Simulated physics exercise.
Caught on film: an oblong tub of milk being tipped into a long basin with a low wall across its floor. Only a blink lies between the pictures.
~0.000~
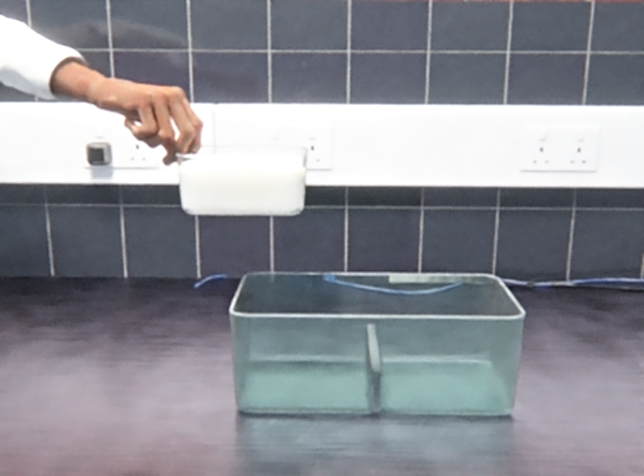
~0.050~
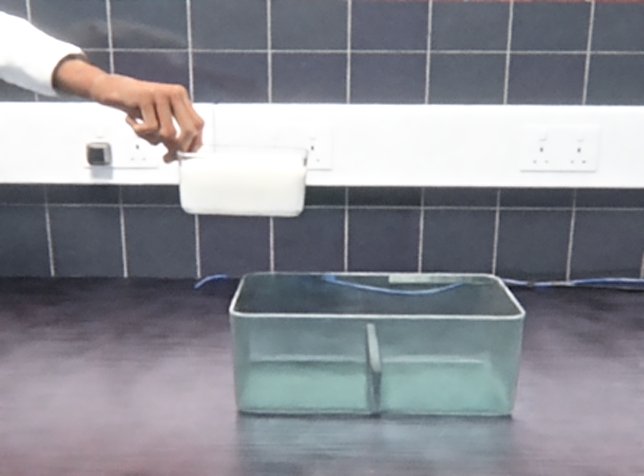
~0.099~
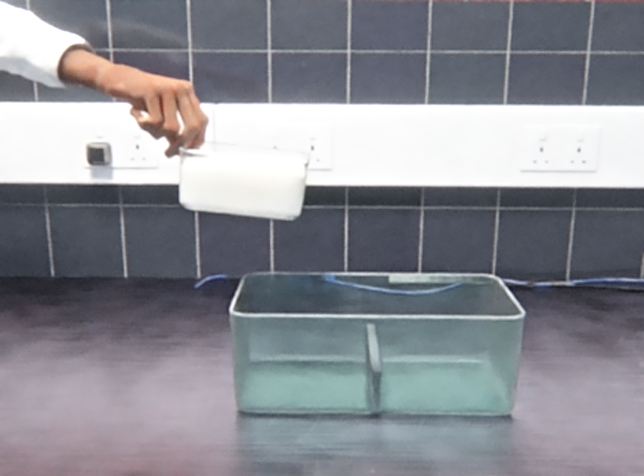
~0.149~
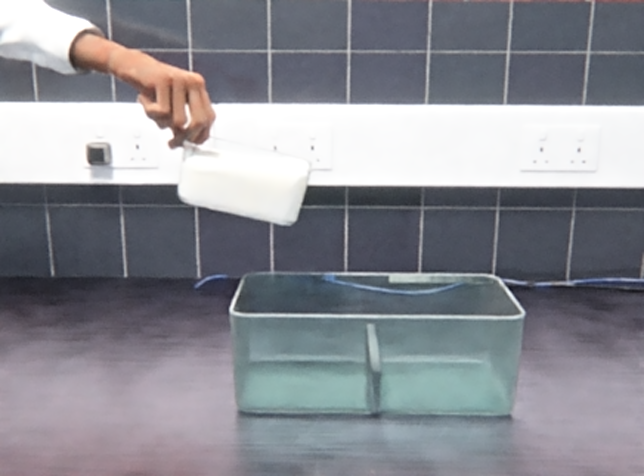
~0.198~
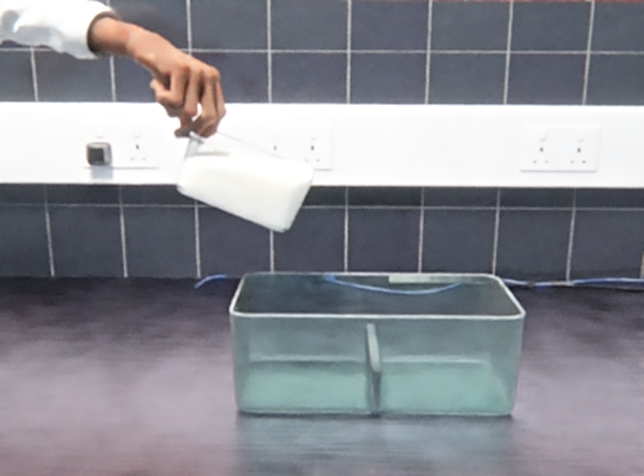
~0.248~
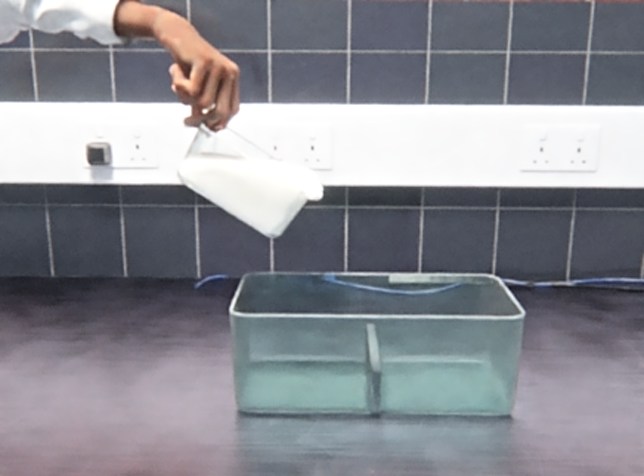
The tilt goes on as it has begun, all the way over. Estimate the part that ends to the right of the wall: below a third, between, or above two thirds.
It comes to less than a third.
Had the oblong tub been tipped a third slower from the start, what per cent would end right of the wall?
Roughly 35 in a hundred.
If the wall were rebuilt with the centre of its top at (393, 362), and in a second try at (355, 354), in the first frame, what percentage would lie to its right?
Near 15 % and 55 %.
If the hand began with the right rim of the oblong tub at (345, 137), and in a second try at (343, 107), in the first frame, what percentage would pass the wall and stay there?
Roughly 75 per cent, and 75 per cent.
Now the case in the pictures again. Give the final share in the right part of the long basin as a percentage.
It comes to 20 per cent or so.
A moment on, the oblong tub is tipped on its side and 15 per cent is still to pour, 33 is left of the wall and 11 right of it.
Next, the oblong tub is tipped right over and 2 per cent is still to pour, 77 is left of the wall and 18 right of it.
Then the oblong tub is tipped right over and 0 per cent is still to pour, 77 is left of the wall and 19 right of it.
Later the oblong tub is tipped right over and 0 per cent is still to pour, 77 is left of the wall and 19 right of it.
Finally, 77 per cent lies left of the wall, 19 right of it and 4 outside.
